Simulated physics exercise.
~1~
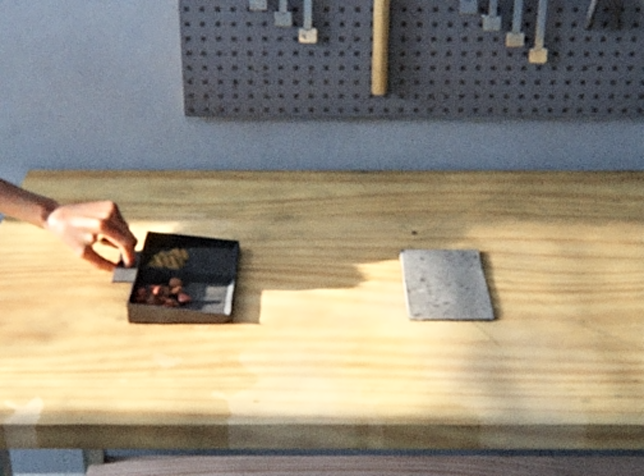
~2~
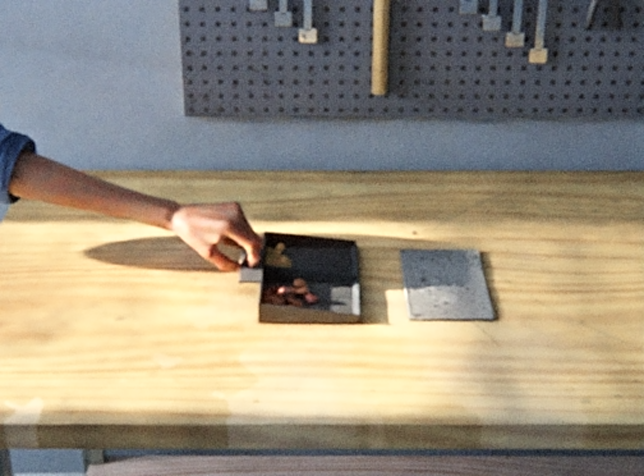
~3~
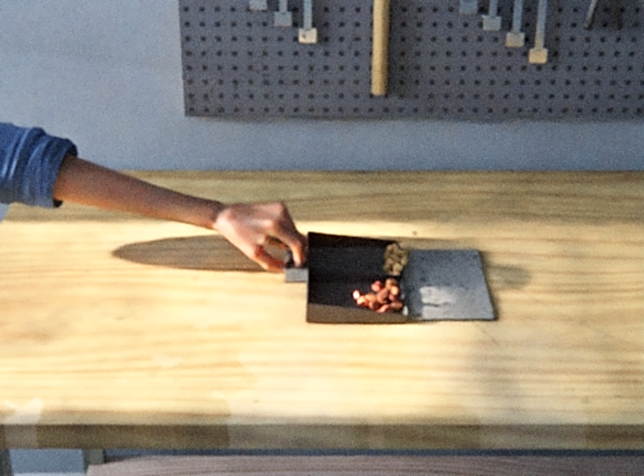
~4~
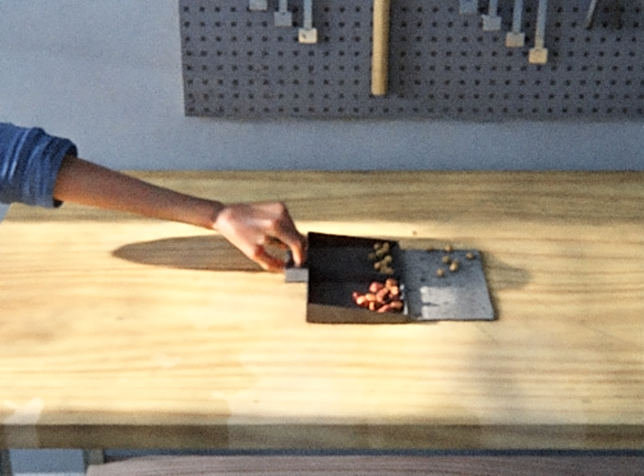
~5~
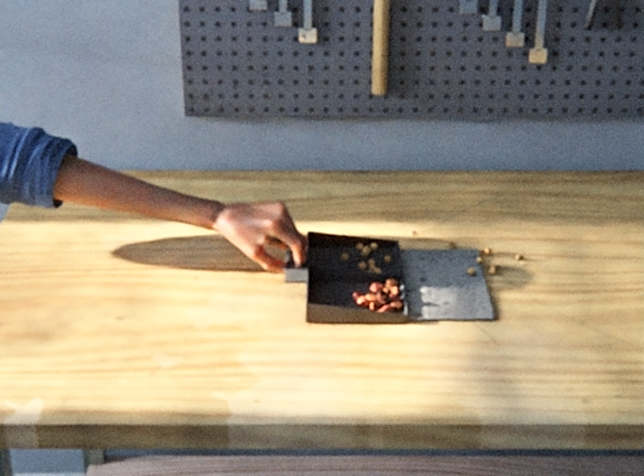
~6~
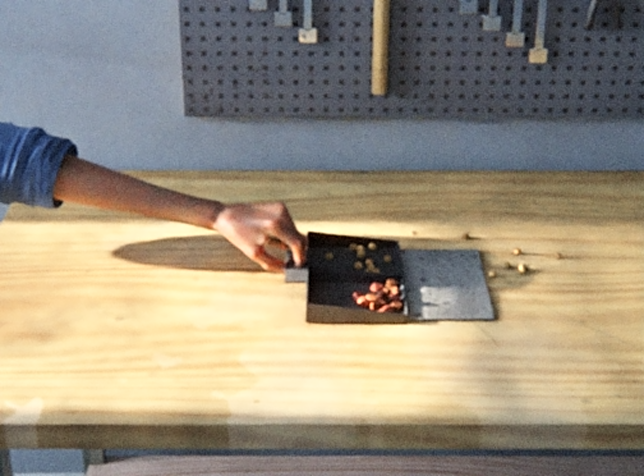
A hand slid a dark, shallow tray holding two small heaps rightward across a wooden bench until it met a grey slab; the reddish pieces bunched near the front rim inside, while some tan ones spilled over the slab onto the wood beyond.
